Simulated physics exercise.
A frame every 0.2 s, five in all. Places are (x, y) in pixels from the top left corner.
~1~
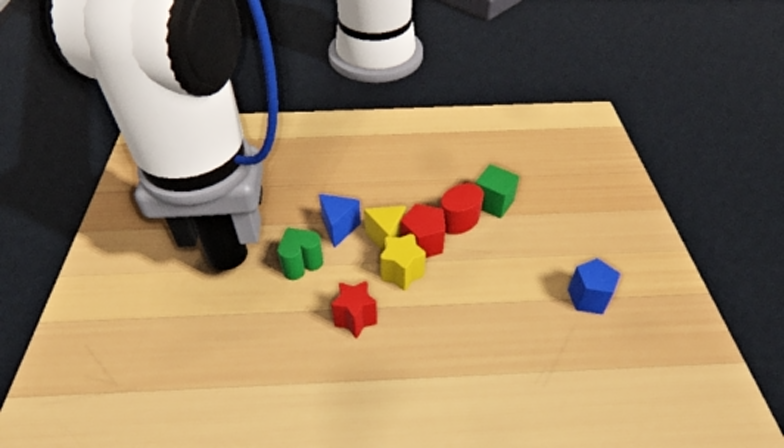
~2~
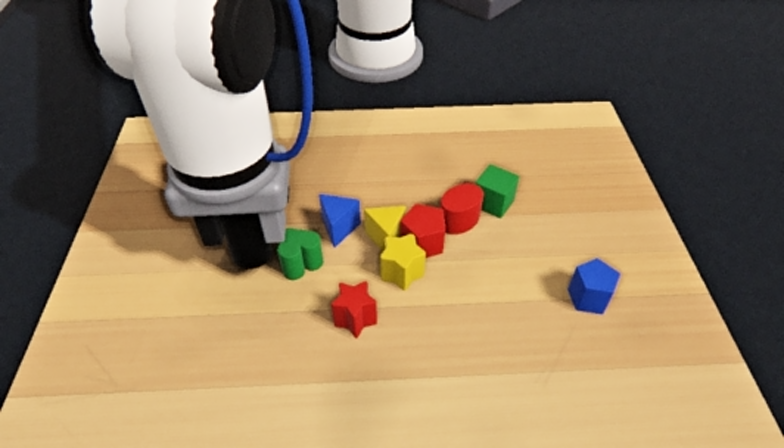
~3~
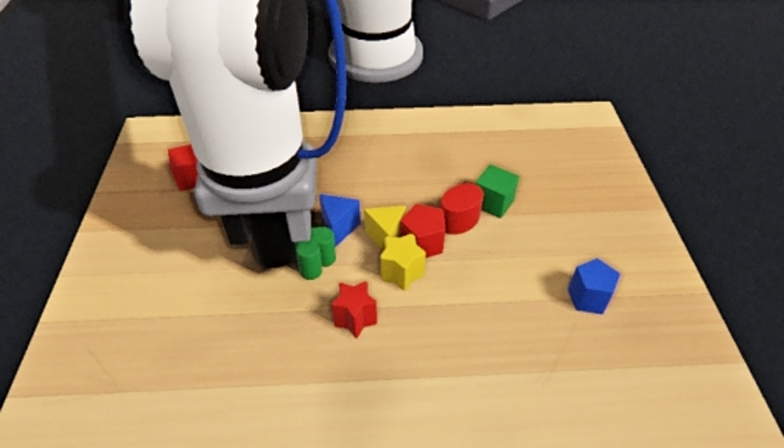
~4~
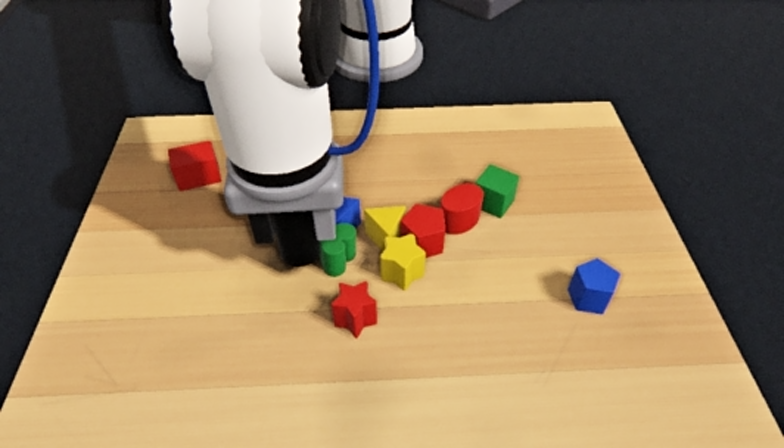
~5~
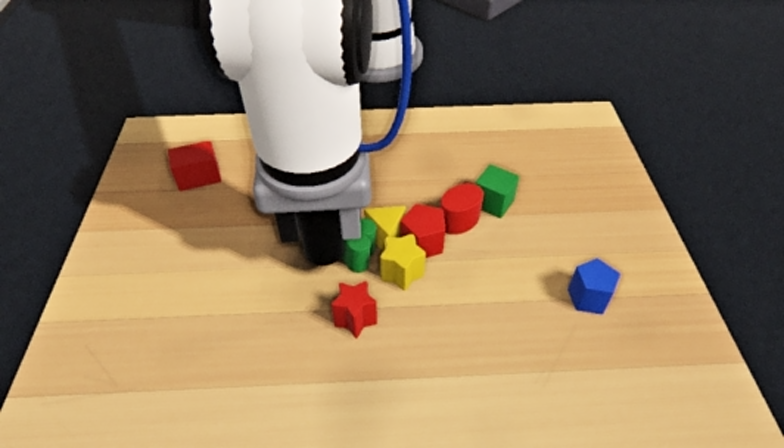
A white robot arm with a black tip and a blue cable works over a pale wooden board on a dark surface, seen from above by a still camera. A green heart, blue and yellow triangles, red shapes, a yellow star and a green block cluster mid-board, with a blue block right. The arm slides rightward, pushing the heart toward the yellow pieces, uncovering a red block behind and hiding the blue triangle.
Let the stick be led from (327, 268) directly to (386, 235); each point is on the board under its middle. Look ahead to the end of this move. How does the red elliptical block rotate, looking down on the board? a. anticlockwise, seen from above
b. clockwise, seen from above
Correct choice: A.
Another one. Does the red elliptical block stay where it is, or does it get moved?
Gets moved.
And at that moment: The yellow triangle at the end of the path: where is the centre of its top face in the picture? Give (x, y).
It ends at (438, 183).
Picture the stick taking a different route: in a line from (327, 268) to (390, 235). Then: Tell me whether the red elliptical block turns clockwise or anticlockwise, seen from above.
Looking down: Anticlockwise.
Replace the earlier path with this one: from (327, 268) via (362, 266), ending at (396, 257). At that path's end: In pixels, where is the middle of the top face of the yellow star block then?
In the picture, it is at (428, 247).
On the path given first. Halfway along, stick (356, 233); green heart-shaped block (386, 212), turned 15° anticlockwise; yellow triangle (410, 195), turned 20° clockwise.
At the end, stick (385, 217); green heart-shaped block (413, 197); yellow triangle (438, 183); red pentagon (442, 219), turned 55° clockwise; red elliptical block (473, 197), turned 30° anticlockwise.
